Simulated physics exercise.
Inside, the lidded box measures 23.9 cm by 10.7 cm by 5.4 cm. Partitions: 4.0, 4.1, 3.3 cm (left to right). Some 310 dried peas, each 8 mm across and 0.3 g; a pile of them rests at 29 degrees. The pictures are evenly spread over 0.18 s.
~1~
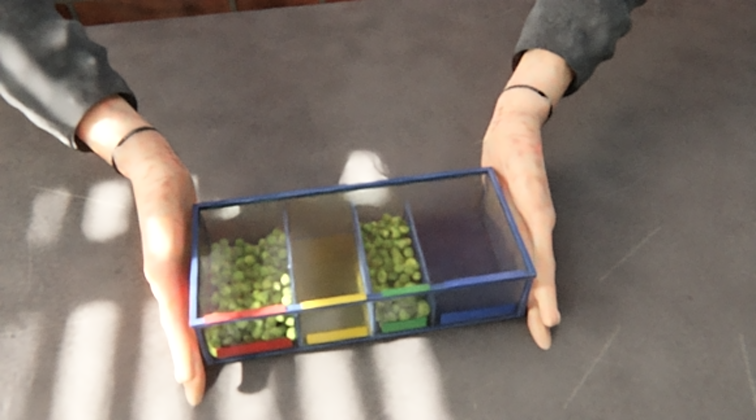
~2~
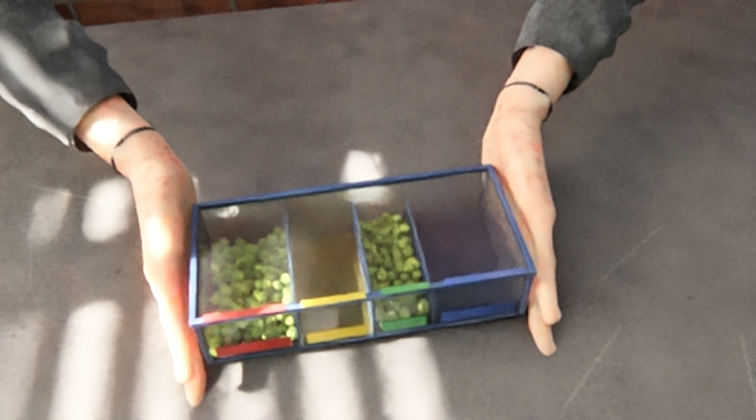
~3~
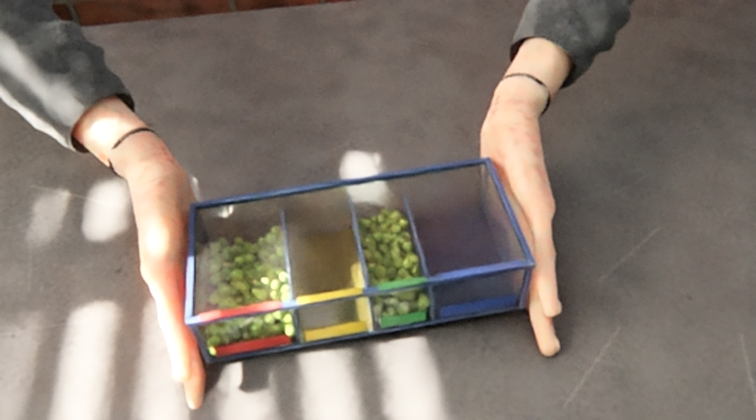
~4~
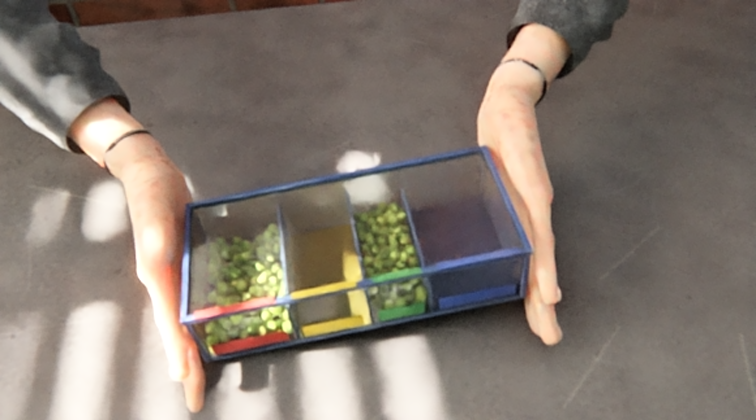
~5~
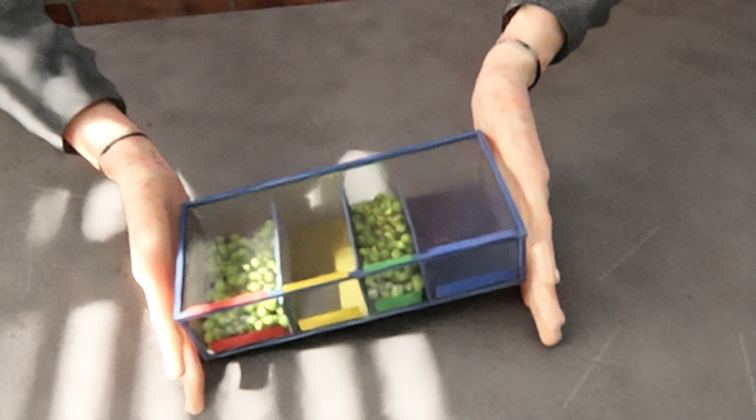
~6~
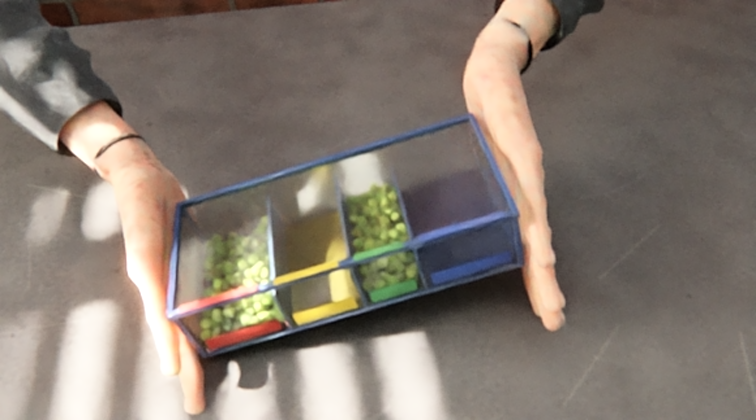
A clear, blue-edged lidded box is held between two hands above a grey tabletop streaked with sunlight, seen from above by a still camera. Its four compartments are marked red, yellow, green and blue from left to right, with green peas heaped in the red and green ones and none in the others. The hands slowly tilt the box, its right end rising while the left stays low.
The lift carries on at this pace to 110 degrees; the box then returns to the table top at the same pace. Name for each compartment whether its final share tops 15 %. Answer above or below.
Red compartment: Above; blue compartment: Below; green compartment: Above; yellow compartment: Below.
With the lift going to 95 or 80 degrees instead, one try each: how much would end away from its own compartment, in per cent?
About 10 and 10 per cent.
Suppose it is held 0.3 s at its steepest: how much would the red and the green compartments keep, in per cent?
Then: Red 65; green 30.
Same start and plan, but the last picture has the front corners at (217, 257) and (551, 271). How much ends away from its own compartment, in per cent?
In that case some 60 per cent.
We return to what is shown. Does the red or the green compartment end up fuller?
The red one has more.
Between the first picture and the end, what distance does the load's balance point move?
Some 2.0 cm.
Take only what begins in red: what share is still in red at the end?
About 100 per cent.
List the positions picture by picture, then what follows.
In the first frame, box tilt 0 degrees, front corners at (197, 321) and (530, 273); red 55 %, green 45 %.
In the second frame, box tilt 1 degrees, front corners at (196, 321) and (530, 270).
In the third frame, box tilt 3 degrees, front corners at (193, 320) and (529, 262).
In the fourth frame, box tilt 6 degrees, front corners at (187, 318) and (526, 250), lowest corner left back.
In the fifth frame, box tilt 10 degrees, front corners at (181, 315) and (520, 232), lowest corner left back.
In the sixth frame, box tilt 14 degrees, front corners at (174, 313) and (512, 213), lowest corner left back; red 55 %, green 45 %.
Then, 0.93 s after the last picture, tilt 110 degrees; red 60 %, green 35 %, yellow 5 %.
Then, 1.55 s after the last picture, tilt 50 degrees; red 65 %, green 30 %, yellow 5 %.
Then, 2.21 s after the last picture, tilt 0 degrees; red 65 %, green 30 %, yellow 5 %.
In the end, red 65 %, blue 0 %, green 30 %, yellow 5 %.
